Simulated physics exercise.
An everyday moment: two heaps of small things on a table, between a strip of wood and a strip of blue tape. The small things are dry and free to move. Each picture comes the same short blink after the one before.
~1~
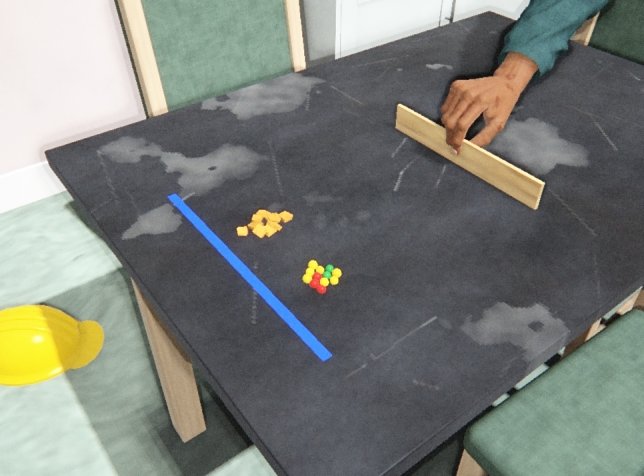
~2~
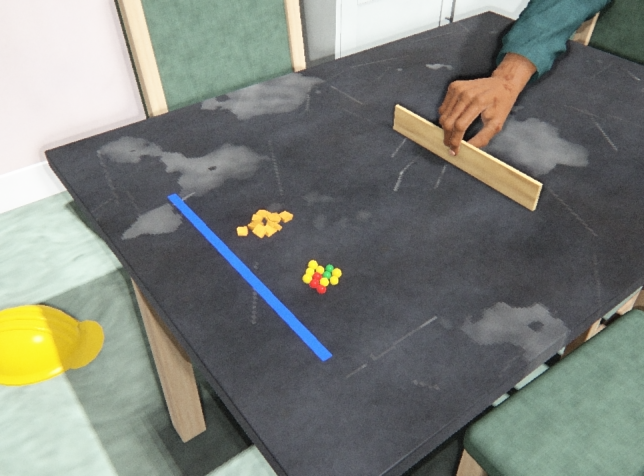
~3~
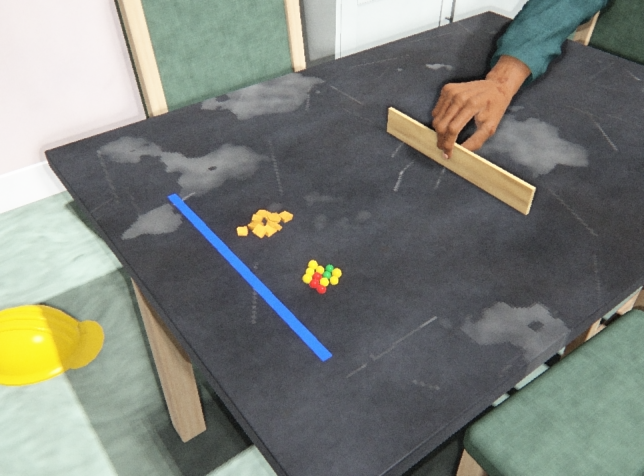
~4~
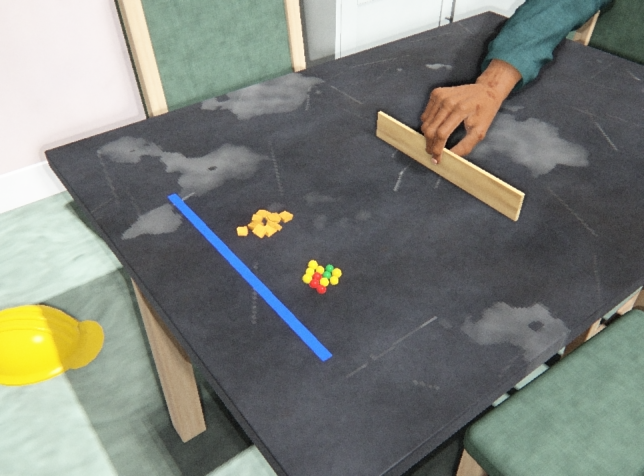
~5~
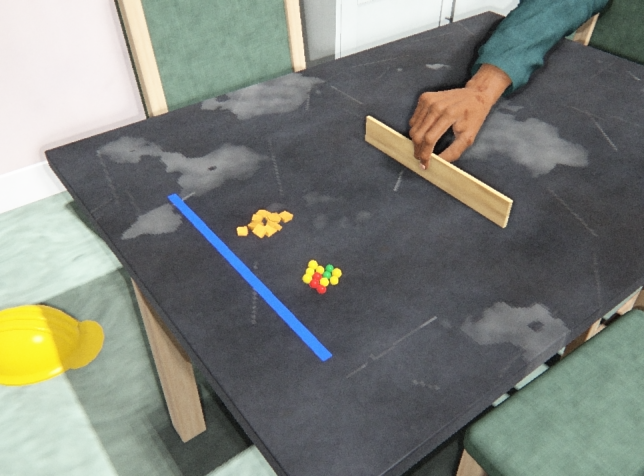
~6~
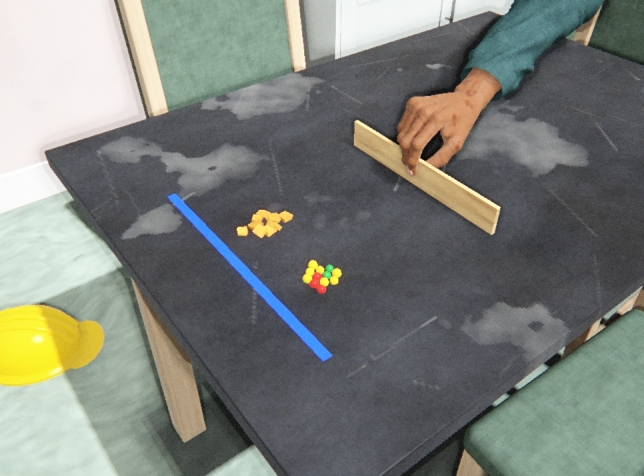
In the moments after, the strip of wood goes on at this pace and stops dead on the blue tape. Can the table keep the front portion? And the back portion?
Front portion: It partly drops off. Back portion: It remains up there.
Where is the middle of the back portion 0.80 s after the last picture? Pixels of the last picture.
Close to (192, 257).
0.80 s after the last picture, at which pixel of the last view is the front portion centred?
Roughly at (245, 308).
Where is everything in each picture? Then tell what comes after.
In the first picture, strip of wood (528, 189), at rest; blue tape (178, 202), about a palm's width from the edge; edge at (161, 308); front portion (317, 277), a few round plastic beads; back portion (272, 219), a few small crackers.
In the second picture, strip of wood (526, 190); back portion (272, 219).
In the third picture, strip of wood (519, 194); front portion (317, 277).
In the fourth picture, strip of wood (508, 200); back portion (272, 219).
In the fifth picture, strip of wood (496, 206); front portion (317, 277).
In the sixth picture, strip of wood (484, 213); blue tape (178, 202); edge at (161, 308); front portion (317, 277); back portion (272, 219).
Then, 0.39 s later than the last frame, strip of wood still moving, near (331, 201); front portion all on the table, its front near (307, 279); back portion all on the table, its front near (242, 231).
Then, 0.80 s later than the last frame, strip of wood stopped at the blue tape; front portion all on the table, its front near (233, 312); back portion all on the table, its front near (173, 255).
Then, 1.08 s later than the last frame, strip of wood stopped at the blue tape; front portion almost all over the edge; back portion all on the table, its front near (168, 257).
When it is over, strip of wood stopped at the blue tape; front portion every one over the edge; back portion all on the table, its front near (168, 257).
